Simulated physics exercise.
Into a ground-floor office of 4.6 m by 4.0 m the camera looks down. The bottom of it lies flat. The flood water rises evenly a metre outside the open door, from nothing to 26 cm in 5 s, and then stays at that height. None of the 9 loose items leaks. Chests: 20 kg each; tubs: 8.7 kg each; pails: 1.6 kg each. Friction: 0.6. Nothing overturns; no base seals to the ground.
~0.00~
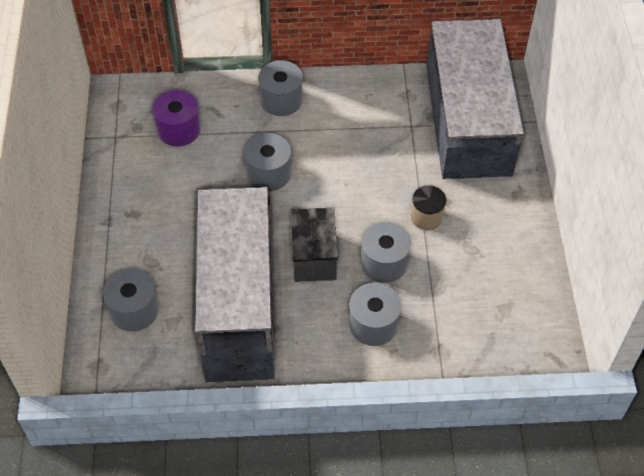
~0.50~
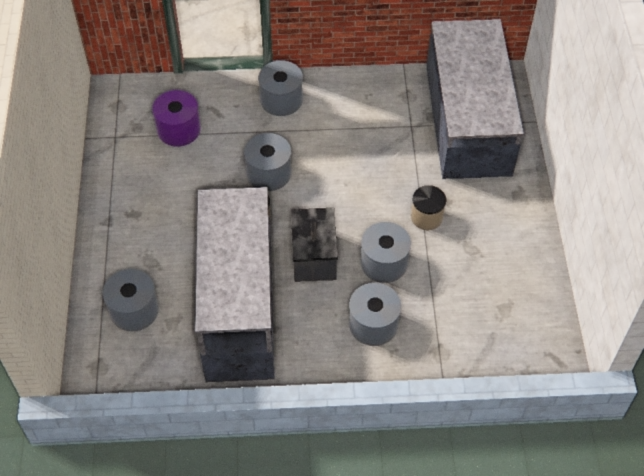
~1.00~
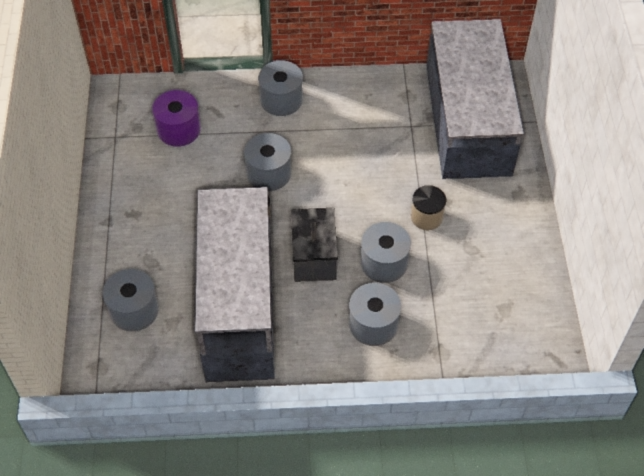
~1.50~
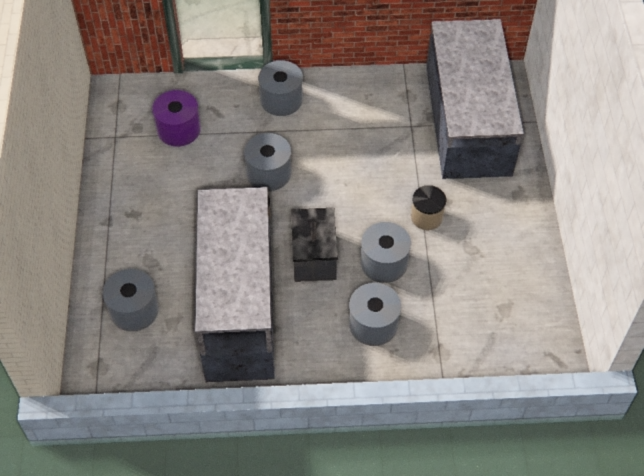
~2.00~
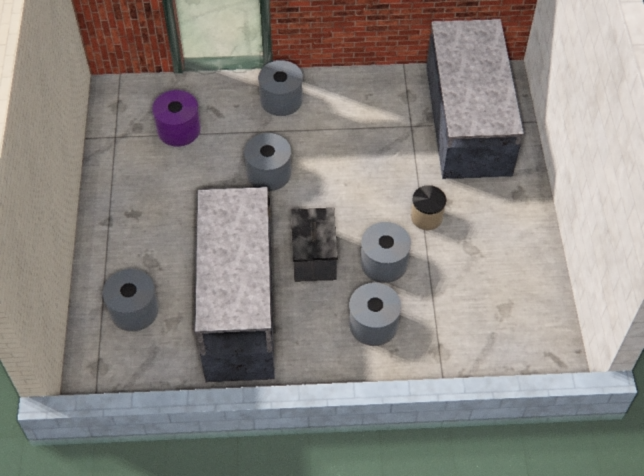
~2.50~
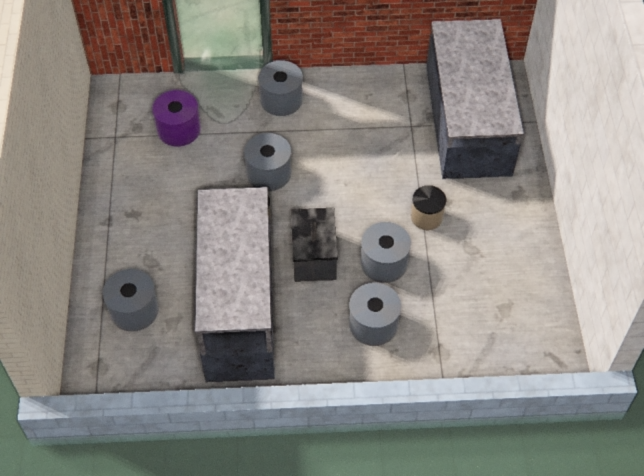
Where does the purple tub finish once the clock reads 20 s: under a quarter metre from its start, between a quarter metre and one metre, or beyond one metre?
It finishes past the one-metre mark.
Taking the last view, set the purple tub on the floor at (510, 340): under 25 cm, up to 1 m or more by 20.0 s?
It is nudged along.
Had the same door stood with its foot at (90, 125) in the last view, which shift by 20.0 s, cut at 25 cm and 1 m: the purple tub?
Under that change the purple tub is pushed well away.
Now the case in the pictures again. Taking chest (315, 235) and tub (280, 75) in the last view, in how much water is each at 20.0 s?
Some 14 cm at the first, some 14 cm at the second.
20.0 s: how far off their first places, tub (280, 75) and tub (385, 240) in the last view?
They sit 140 cm and 100 cm away, in the order given.
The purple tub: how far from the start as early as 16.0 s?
I'd guess some 200 cm by then.
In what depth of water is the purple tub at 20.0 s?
Somewhere close to 21 cm.
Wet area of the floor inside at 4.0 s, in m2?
Roughly 3.5 m2 of it is wet.
After 4.0 s the purple tub is near (166, 121), 0.2 m from its start, aground; 0 afloat.
After 9.0 s the purple tub is near (90, 326), 2.6 m from its start, afloat; 3 afloat.
After 16.0 s the purple tub is near (156, 281), 2.1 m from its start, afloat; 9 afloat.
After 20.0 s the purple tub is near (130, 339), 2.7 m from its start, afloat; 9 afloat.
